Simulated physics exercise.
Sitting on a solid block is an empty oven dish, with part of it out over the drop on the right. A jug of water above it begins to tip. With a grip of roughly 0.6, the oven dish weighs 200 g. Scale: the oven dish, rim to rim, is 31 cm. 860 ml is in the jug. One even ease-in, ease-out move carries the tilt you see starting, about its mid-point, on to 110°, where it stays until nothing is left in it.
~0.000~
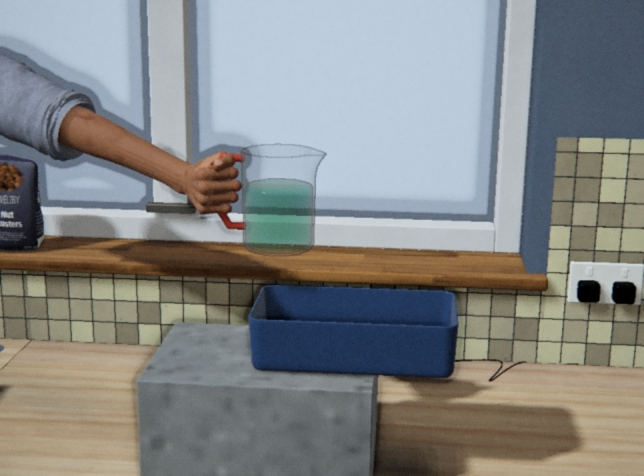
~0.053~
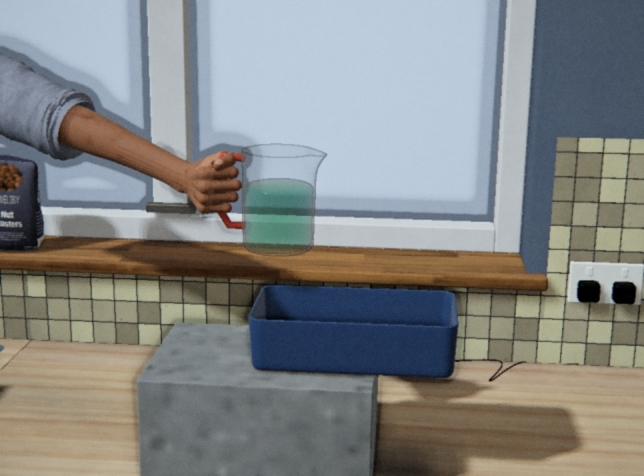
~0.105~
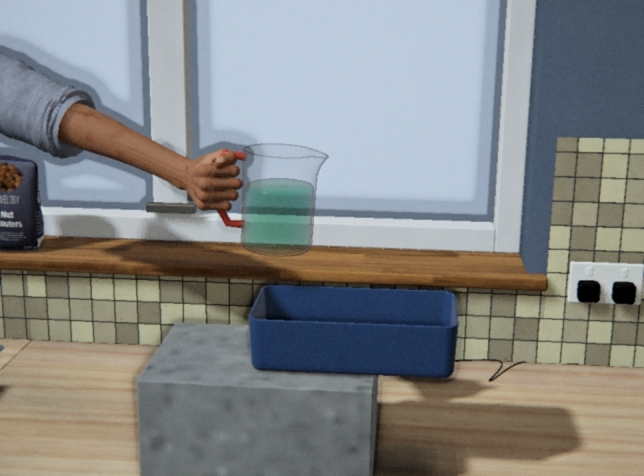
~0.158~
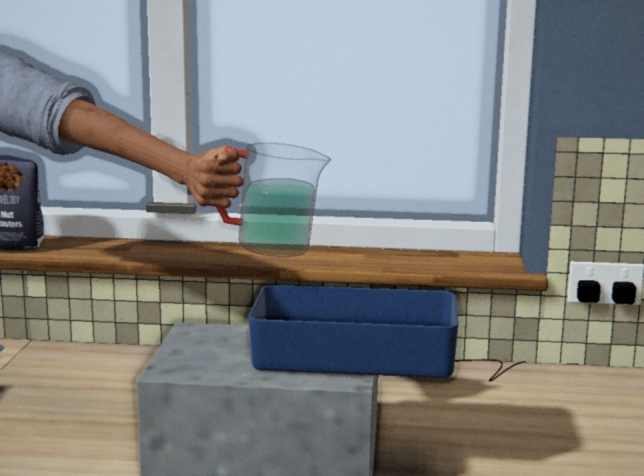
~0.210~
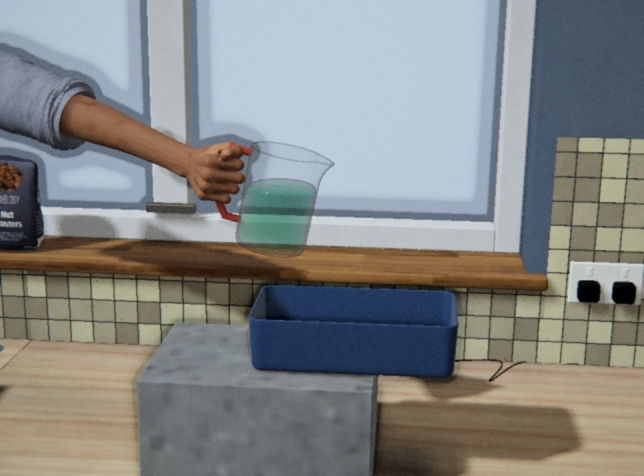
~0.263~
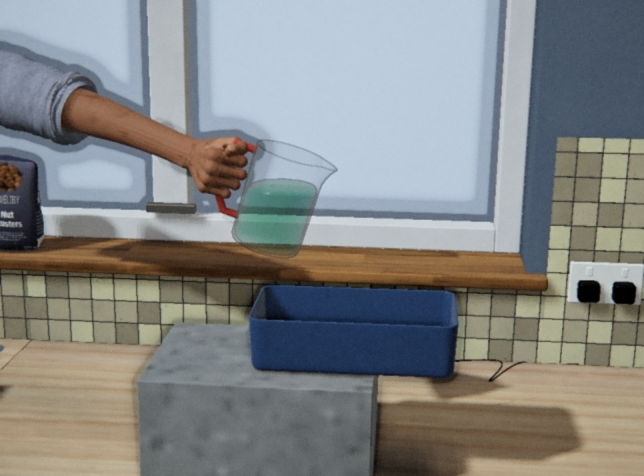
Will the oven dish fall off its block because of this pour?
Yes.
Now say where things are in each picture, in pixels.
In the first frame, it leans 0°; its right rim is at (326, 153); the water meets the walls at (245, 184) and (314, 186); the oven dish's rim runs from (257, 303) to (456, 310); the block's edge is at (372, 392).
In the second frame, it leans 1°; its right rim is at (327, 154); the water meets the walls at (245, 184) and (314, 186).
In the third frame, it leans 3°; its right rim is at (329, 156); the water meets the walls at (246, 184) and (314, 186).
In the fourth frame, it leans 6°; its right rim is at (331, 159); the water meets the walls at (247, 184) and (315, 187).
In the fifth frame, it leans 11°; its right rim is at (335, 163); the water meets the walls at (247, 184) and (316, 187).
In the sixth frame, it leans 17°; its right rim is at (338, 169); the water meets the walls at (246, 190) and (319, 188).
Then, 0.64 s in, the tilt is 76° and 91 per cent is still to pour; the oven dish lies level with 0 per cent in it.
Then, 0.92 s in, the tilt is 107° and 33 per cent is still to pour; the oven dish leans 5° with 40 per cent in it.
Then, 1.21 s in, the tilt is 110° and 3 per cent is still to pour; the oven dish leans 49° with 68 per cent in it.
Then, 1.53 s in, the tilt is 110° and 0 per cent is still to pour; the oven dish leans 102° with 2 per cent in it.
Finally, the oven dish leans 180° with 0 per cent in it.
